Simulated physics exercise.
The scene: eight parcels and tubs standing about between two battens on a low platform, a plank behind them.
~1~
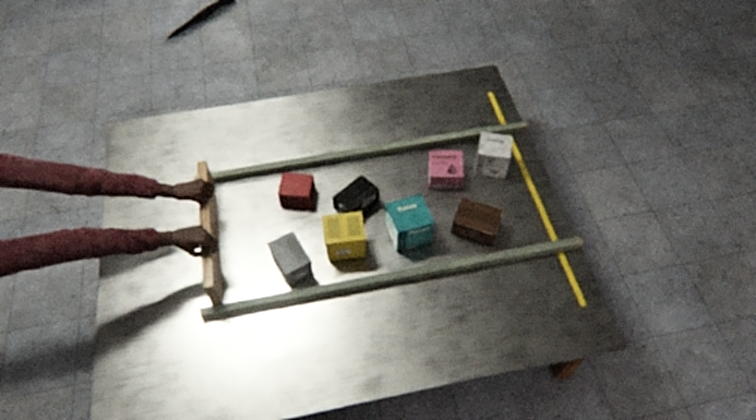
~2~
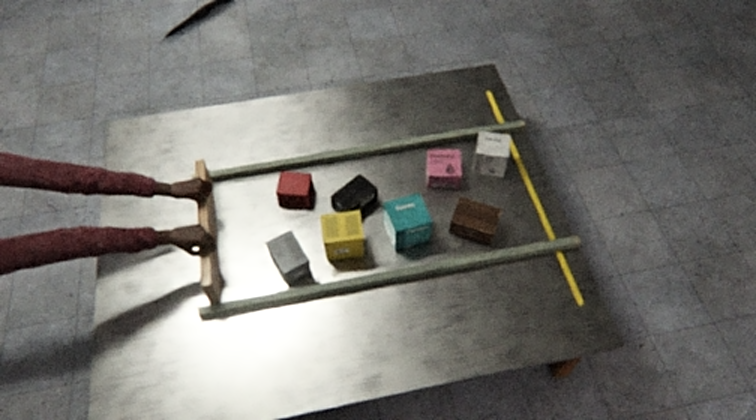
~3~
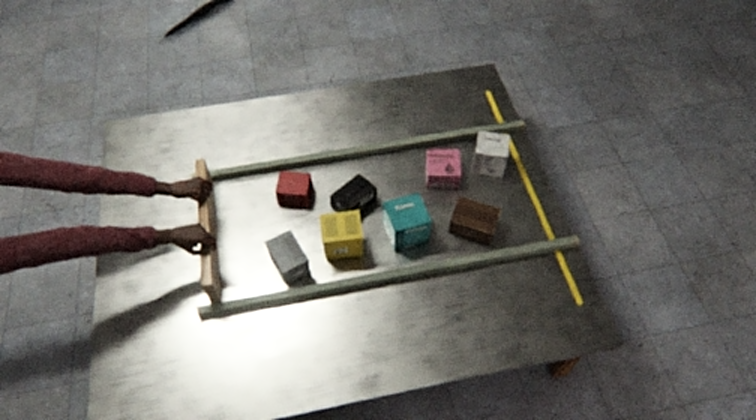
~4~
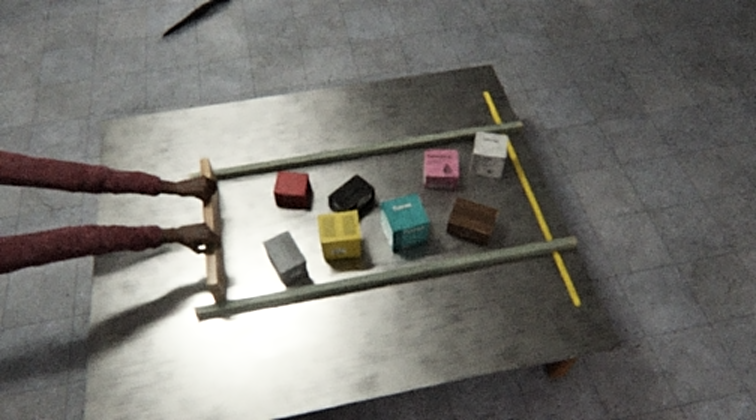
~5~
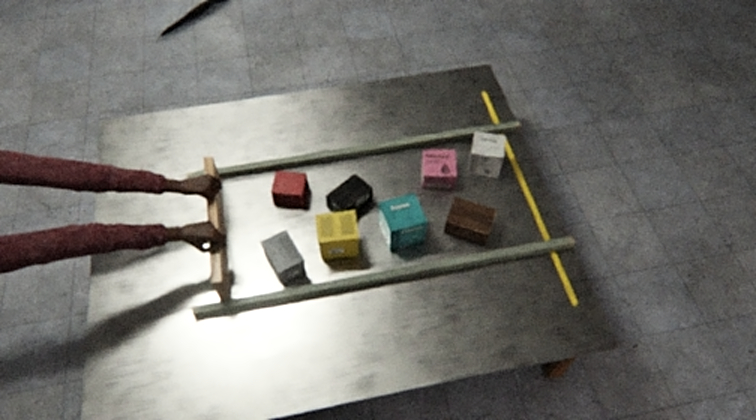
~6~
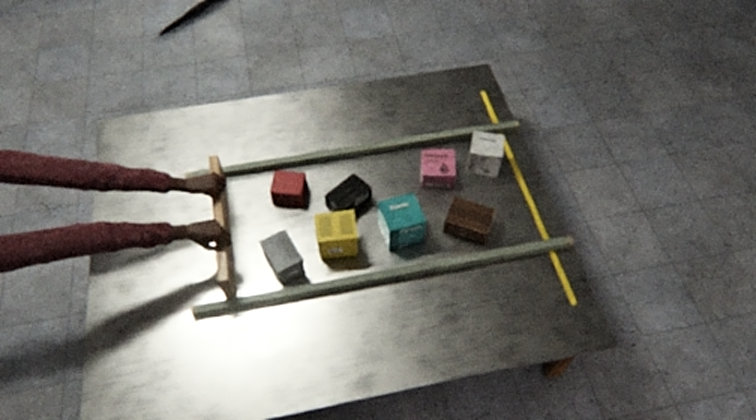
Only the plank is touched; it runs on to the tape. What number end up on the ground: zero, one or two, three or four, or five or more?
As it turns out, the number that fall off is five or more.
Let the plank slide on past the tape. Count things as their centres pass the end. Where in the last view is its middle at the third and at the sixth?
At (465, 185) for the third, at (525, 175) for the sixth.
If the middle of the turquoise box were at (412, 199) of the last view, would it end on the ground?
It goes over.
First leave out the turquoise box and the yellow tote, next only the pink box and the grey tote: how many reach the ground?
3 in the first case, 3 in the second.
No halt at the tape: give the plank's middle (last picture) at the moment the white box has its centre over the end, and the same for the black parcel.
At (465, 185) for the white box; at (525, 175) for the black parcel.
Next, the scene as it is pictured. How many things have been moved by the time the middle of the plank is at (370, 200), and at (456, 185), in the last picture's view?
6 and 8.
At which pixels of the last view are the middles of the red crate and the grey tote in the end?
The red crate at (525, 146), the grey tote at (554, 211).
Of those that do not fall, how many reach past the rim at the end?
Overhanging: 3.
Soon after, none off yet; white box at rest near (485, 155); brown box at rest near (469, 221); pink box at rest near (438, 168).
After that, none off yet; white box at rest near (485, 155); brown box displaced about its own width near (528, 205); pink box at rest near (438, 168).
And then, one off so far; white box displaced well along near (534, 142); brown box off the edge near (574, 242); pink box displaced well along near (505, 156).
In the end, the number that fall off is five or more; gone, yellow tote, turquoise box, pink box, brown box and white box.
